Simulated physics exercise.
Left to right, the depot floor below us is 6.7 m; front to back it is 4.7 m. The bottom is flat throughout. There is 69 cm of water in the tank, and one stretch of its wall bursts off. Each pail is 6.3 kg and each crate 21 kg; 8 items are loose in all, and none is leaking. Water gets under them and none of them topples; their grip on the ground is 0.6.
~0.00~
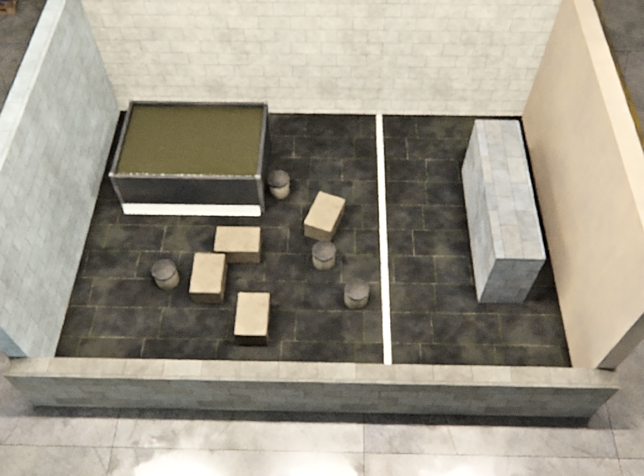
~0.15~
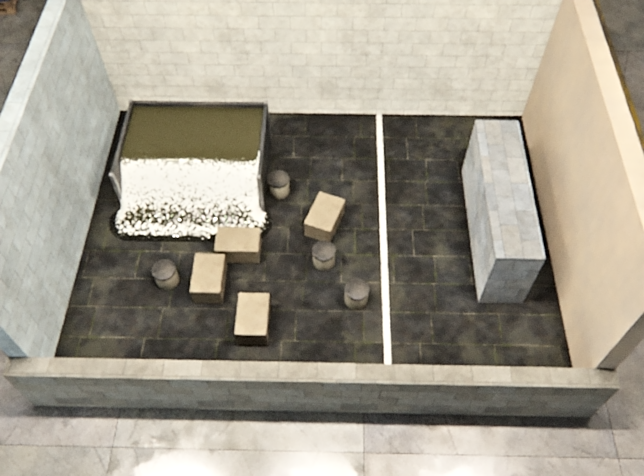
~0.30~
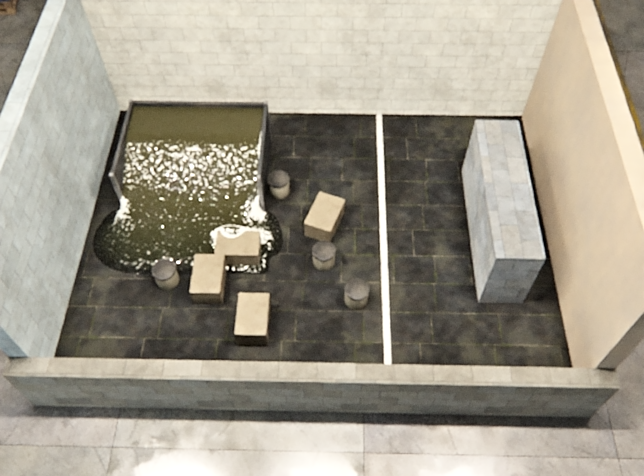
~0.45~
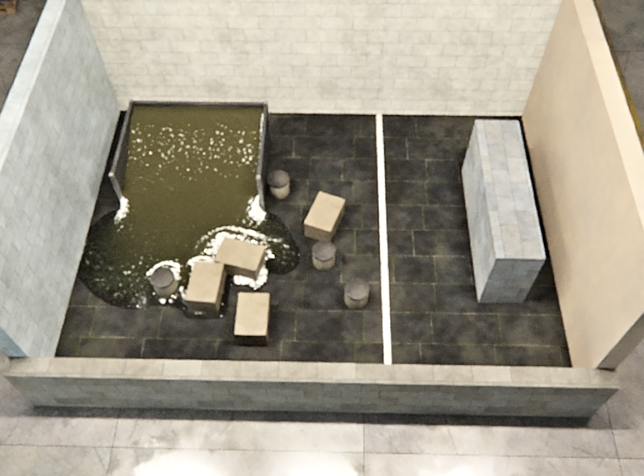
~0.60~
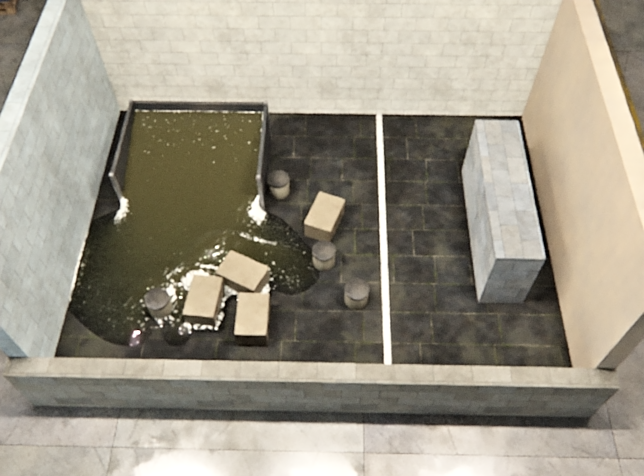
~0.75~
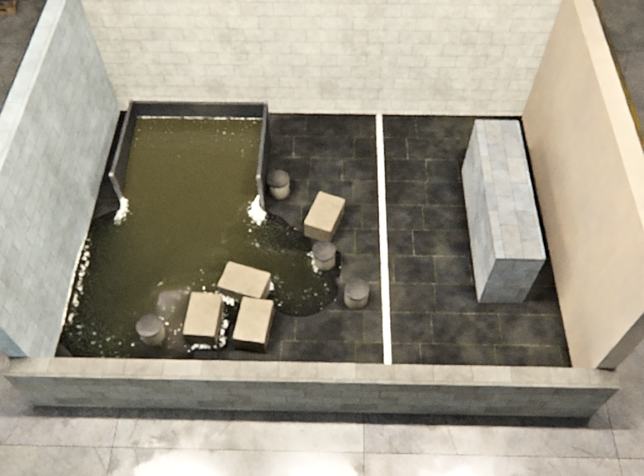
The clip shows a walled floor with crates, pails and a tank of murky water; the tank's front wall gives way, water spreads forward across the left side, and a few crates and a pail slide toward the front.
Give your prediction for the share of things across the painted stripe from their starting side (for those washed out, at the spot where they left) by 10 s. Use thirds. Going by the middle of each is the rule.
One to two thirds.
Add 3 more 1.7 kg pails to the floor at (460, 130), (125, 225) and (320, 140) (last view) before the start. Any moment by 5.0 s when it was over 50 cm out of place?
In that order: Under, more, less.
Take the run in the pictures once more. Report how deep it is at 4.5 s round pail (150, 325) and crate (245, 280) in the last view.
About 10 and 11 cm.
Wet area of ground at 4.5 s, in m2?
About 25 m2.
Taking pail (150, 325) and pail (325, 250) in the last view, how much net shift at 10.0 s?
So you get 80 cm for the one named first, 150 cm for the other.
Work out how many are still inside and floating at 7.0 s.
Count: 3.
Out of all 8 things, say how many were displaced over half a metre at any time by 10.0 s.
7.
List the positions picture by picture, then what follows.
A pail at (164, 269) rests on the ground; a crate at (237, 239), on the bottom; 2.9 m2 under water; 0 of 8 have shifted, in the first frame.
A pail at (164, 269), on the bottom; a crate at (237, 239), on the bottom; water covers 4.0 m2; 0 of 8 have shifted, in the second frame.
A pail at (164, 269), on the bottom; a crate at (237, 243) rests on the ground, 6 cm from its start; 5.3 m2 under water; 1 of 8 have shifted, in the third frame.
A pail at (162, 277) rests on the ground, 12 cm from its start; a crate at (240, 253), on the bottom, 26 cm from its start; water covers 6.6 m2; 3 of 8 have shifted, in the fourth frame.
A pail at (157, 298) rests on the ground, 45 cm from its start; a crate at (242, 270), on the bottom, 52 cm from its start; 8.0 m2 under water; 3 of 8 have shifted, in the fifth frame.
A pail at (149, 325) rests on the ground, 84 cm from its start; a crate at (244, 280), on the bottom, 68 cm from its start; water covers 9.7 m2; 4 of 8 have shifted, in the sixth frame.
After 2.0 s 0 of 8 are over the mark; 4 afloat.
After 4.5 s 5 of 8 are over the mark; 4 afloat.
After 7.0 s 5 of 8 are over the mark; 3 afloat.
After 10.0 s 4 of 8 are over the mark; 5 afloat.
